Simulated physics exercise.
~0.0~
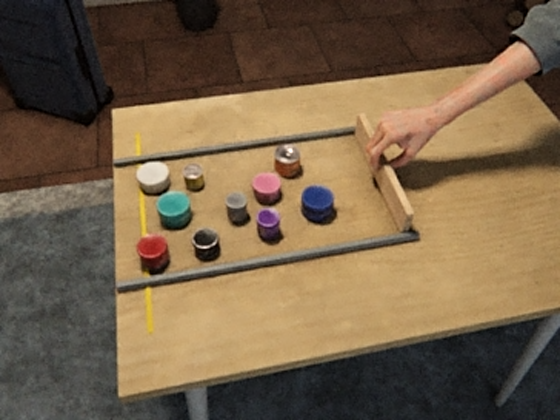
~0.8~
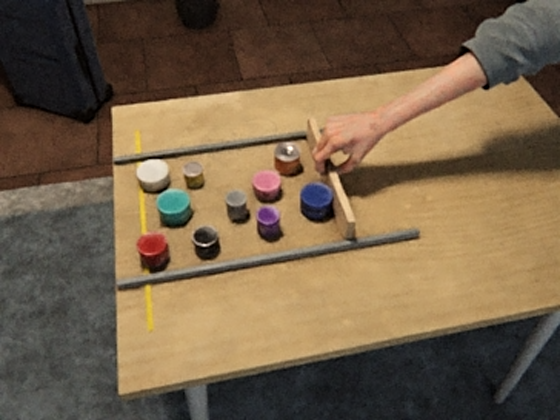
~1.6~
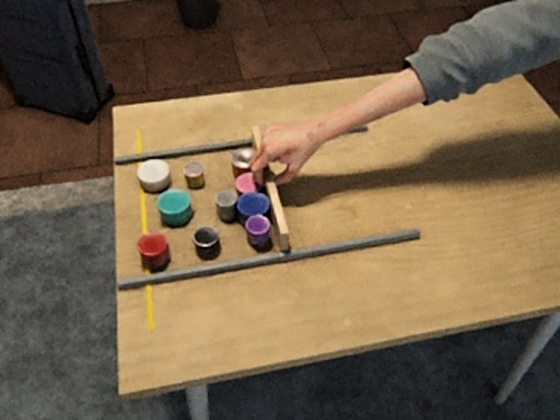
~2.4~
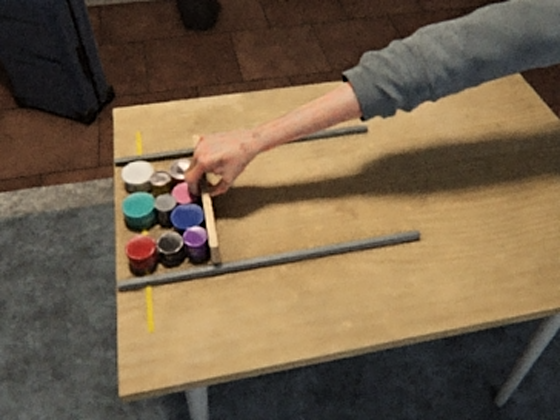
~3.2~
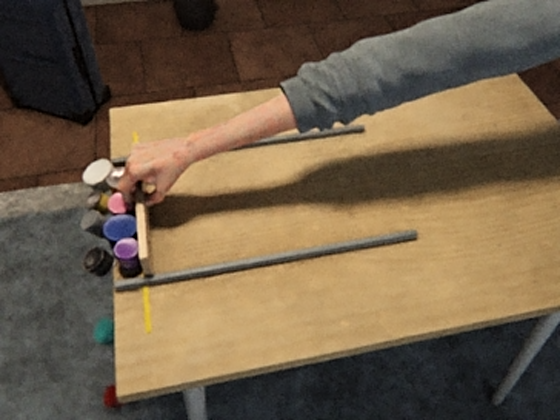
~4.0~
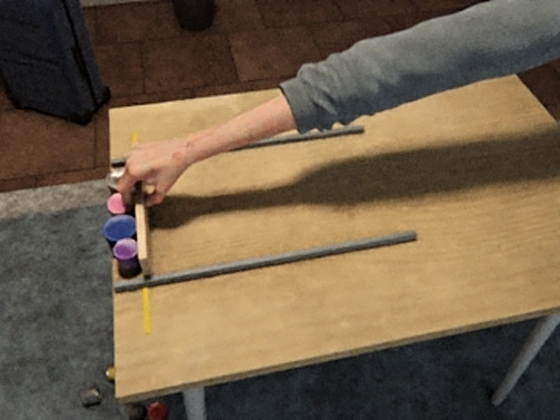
On a wooden table between two dark rails, a hand slid an upright board left through ten scattered little pots, bunching them together and pushing six off the end, while the pink, blue, purple and one other stayed at the edge.
